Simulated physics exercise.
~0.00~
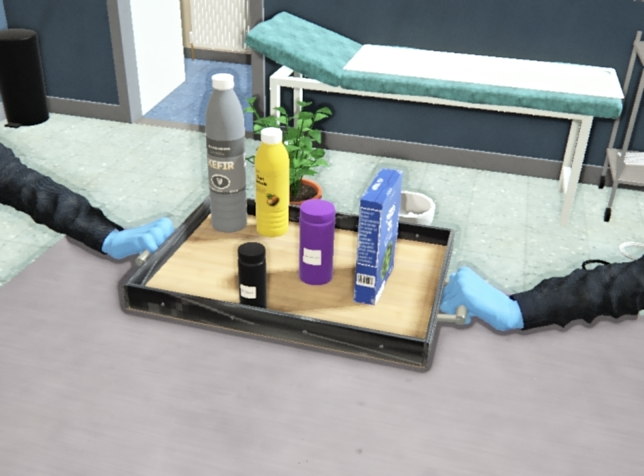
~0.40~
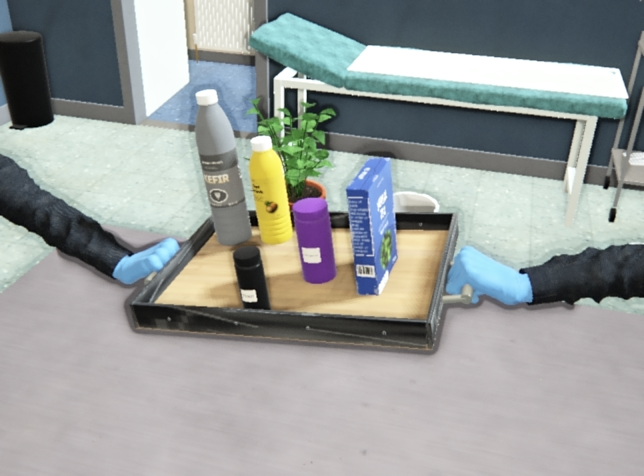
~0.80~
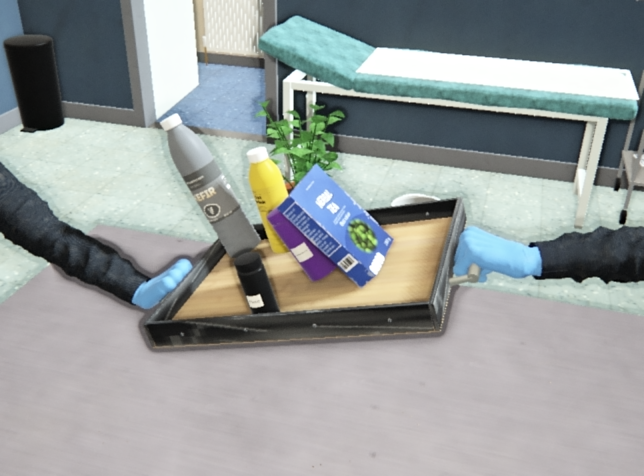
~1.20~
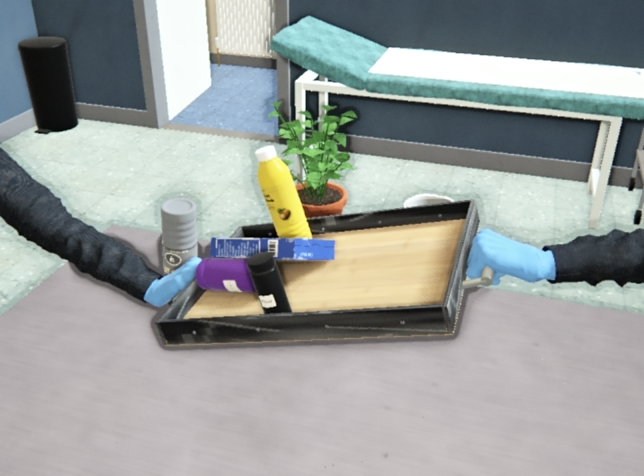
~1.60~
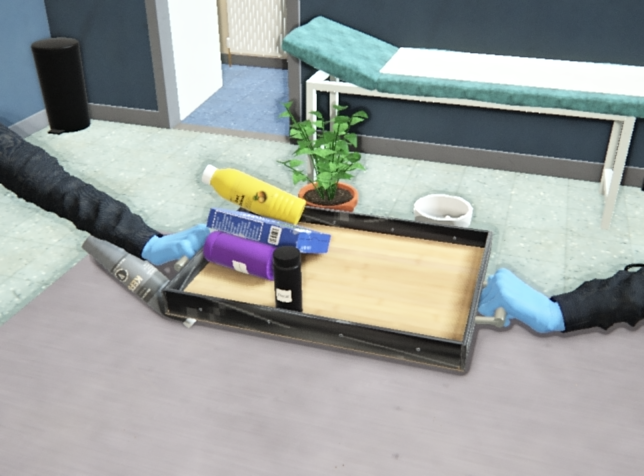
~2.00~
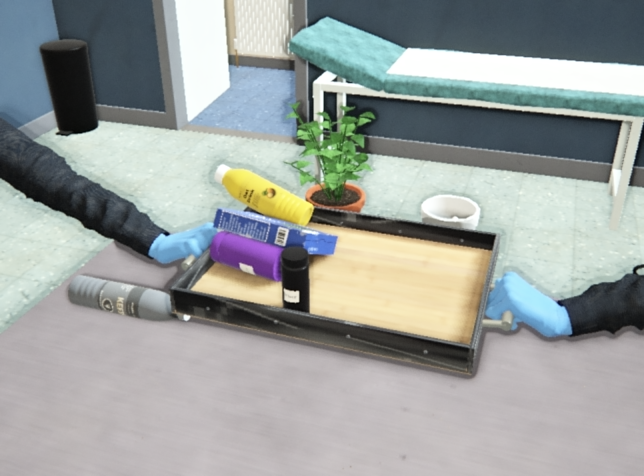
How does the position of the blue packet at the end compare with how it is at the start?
At the start the blue packet stands upright on the tray, but by the end it is lying on its side.
